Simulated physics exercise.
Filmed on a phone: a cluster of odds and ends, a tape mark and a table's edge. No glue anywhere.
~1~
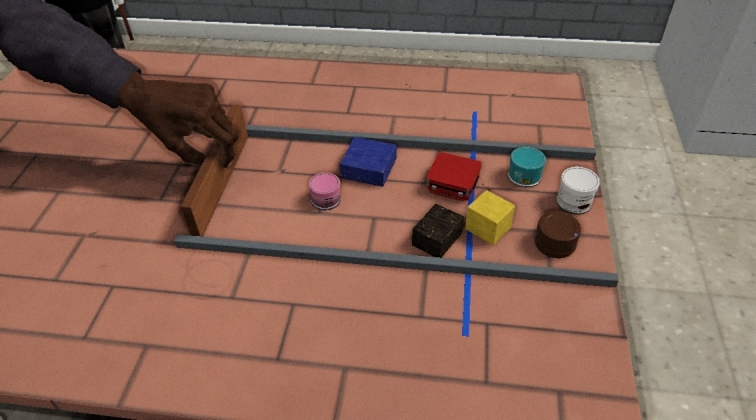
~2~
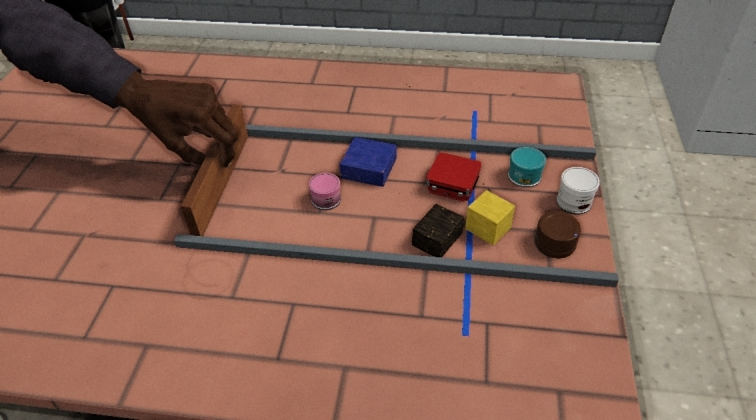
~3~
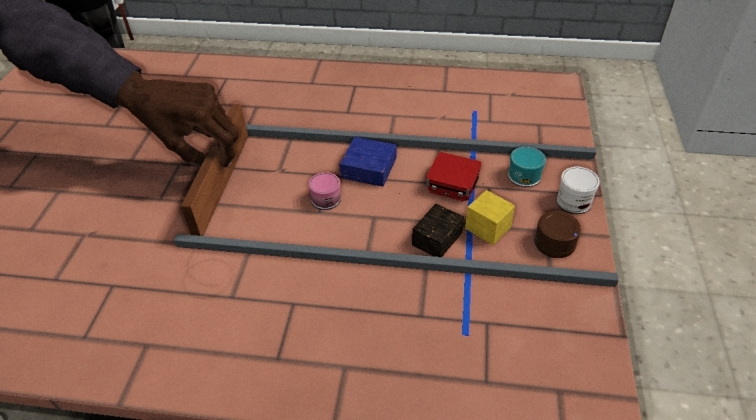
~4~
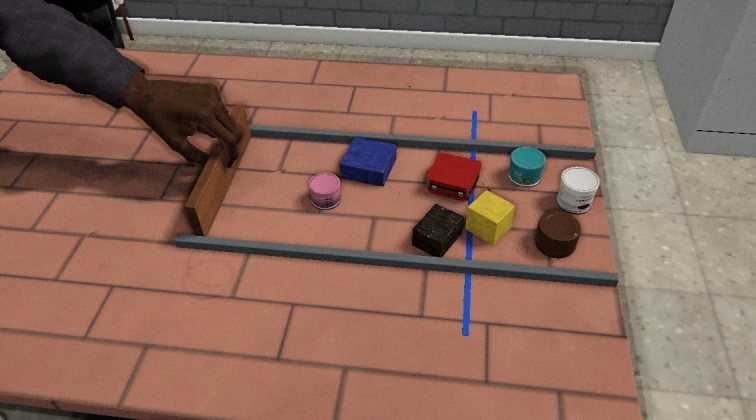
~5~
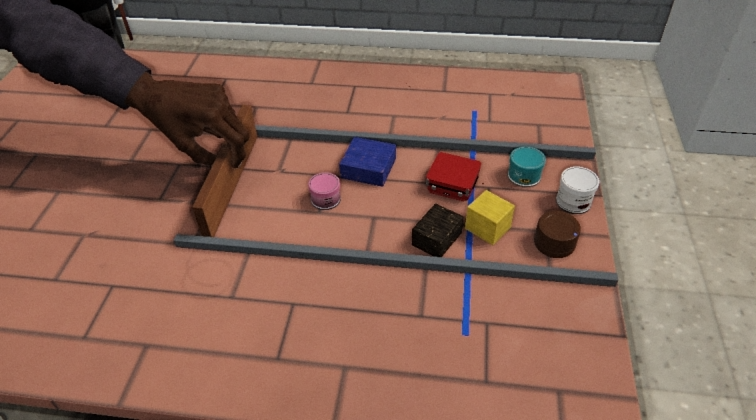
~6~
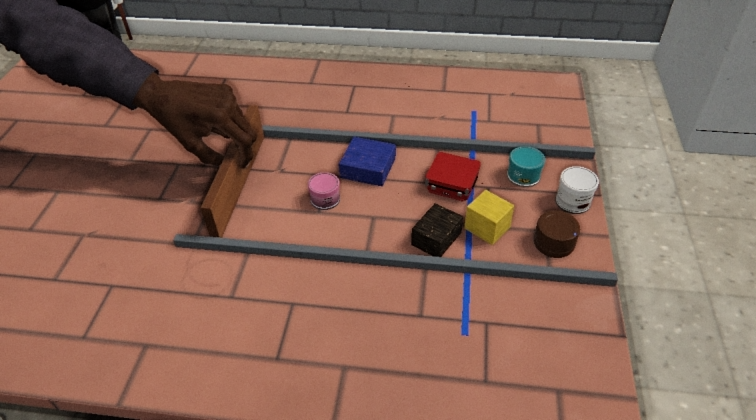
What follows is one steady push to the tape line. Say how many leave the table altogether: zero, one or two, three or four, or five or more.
Outcome: The number that fall off is zero.
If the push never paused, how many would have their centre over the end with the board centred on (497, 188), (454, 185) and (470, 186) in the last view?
Past the end: 2, 0 and 0.
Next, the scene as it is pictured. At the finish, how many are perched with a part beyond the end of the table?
Overhanging: 0.
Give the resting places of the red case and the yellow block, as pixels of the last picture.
About (542, 183), and the other about (518, 212).
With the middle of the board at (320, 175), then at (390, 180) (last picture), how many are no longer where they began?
At the one place 1, at the other 3.
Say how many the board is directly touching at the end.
That makes 3.
Soon after, none off yet; white pot at rest near (576, 190); brown lid at rest near (557, 234); turquoise tin at rest near (526, 167).
After that, none off yet; white pot at rest near (576, 190); brown lid at rest near (557, 234); turquoise tin displaced a little near (543, 168).
In the end, the number that fall off is zero.
